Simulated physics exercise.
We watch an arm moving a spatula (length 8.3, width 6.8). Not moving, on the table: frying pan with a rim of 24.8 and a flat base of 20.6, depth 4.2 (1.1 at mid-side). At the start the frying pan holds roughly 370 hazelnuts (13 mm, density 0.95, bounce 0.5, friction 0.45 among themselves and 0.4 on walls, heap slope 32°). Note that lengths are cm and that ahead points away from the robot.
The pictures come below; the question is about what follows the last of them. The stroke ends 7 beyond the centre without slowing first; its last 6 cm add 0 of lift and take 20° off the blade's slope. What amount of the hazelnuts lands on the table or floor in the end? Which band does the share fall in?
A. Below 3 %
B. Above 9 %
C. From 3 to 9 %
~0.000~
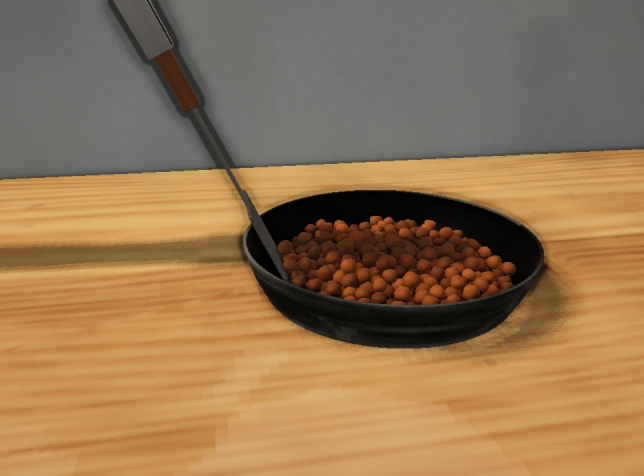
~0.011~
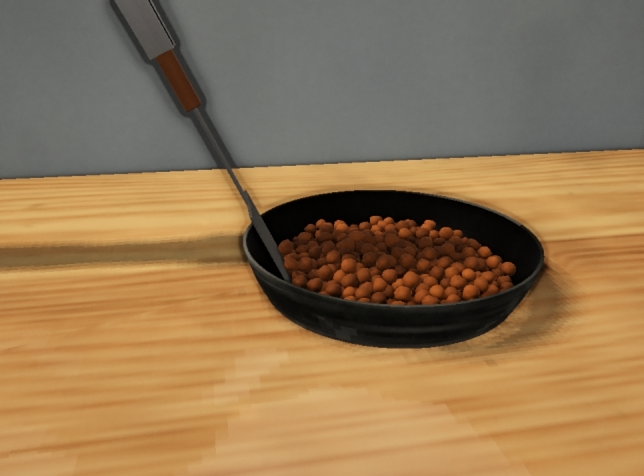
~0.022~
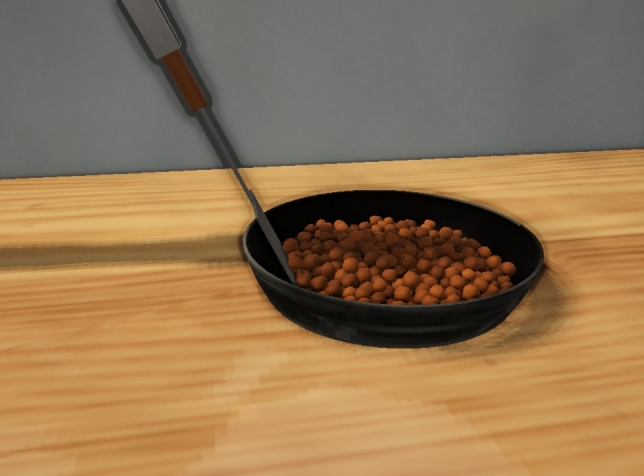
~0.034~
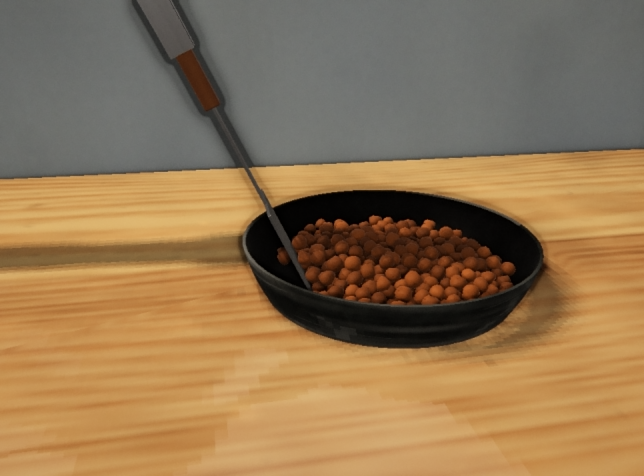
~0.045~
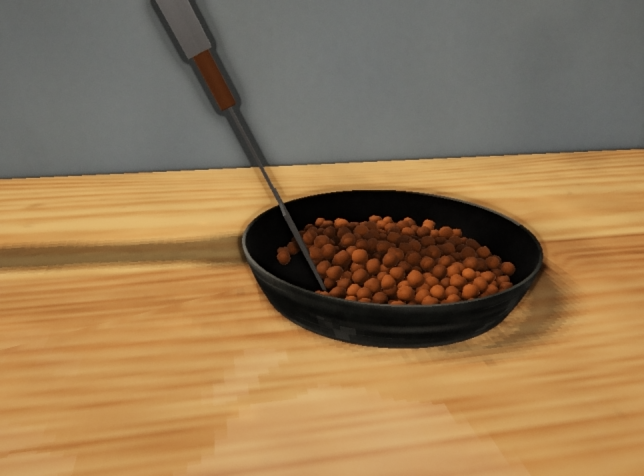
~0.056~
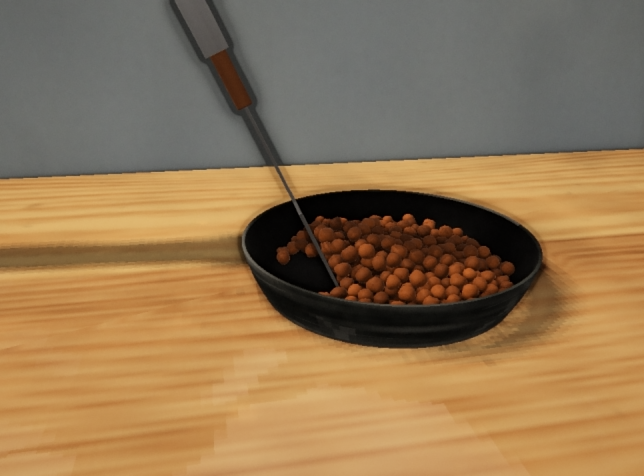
From 3 to 9 % (C).
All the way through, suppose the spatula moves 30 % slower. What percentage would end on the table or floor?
Near 0 %.
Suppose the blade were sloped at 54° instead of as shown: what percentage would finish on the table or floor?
It would then be close to 0 %.
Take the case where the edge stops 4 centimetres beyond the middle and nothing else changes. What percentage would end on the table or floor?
Result: Approx. 0 %.
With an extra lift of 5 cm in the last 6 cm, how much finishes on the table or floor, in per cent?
Roughly 15 percent of it.
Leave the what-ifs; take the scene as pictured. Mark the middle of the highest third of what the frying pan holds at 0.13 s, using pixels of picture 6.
Near pixel (426, 240).
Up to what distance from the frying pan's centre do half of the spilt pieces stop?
Roughly 28 cm from the middle.
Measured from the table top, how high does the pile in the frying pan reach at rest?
Peak at rest, approximately 5.5 centimetres.
By 0.09 s, sloping 65°, highest piece 6 above the table; 370 in the frying pan.
By 0.13 s, sloping 59°, highest piece 7 above the table; 370 in the frying pan.
By 0.34 s, sloping 45°, highest piece 5 above the table; 351 in the frying pan, 19 on the table or floor.
By 1.39 s, sloping 45°, highest piece 5 above the table; 351 in the frying pan, 19 on the table or floor.
Final count, 351 in the frying pan, 19 on the table or floor. That is 5 % on the table or floor.
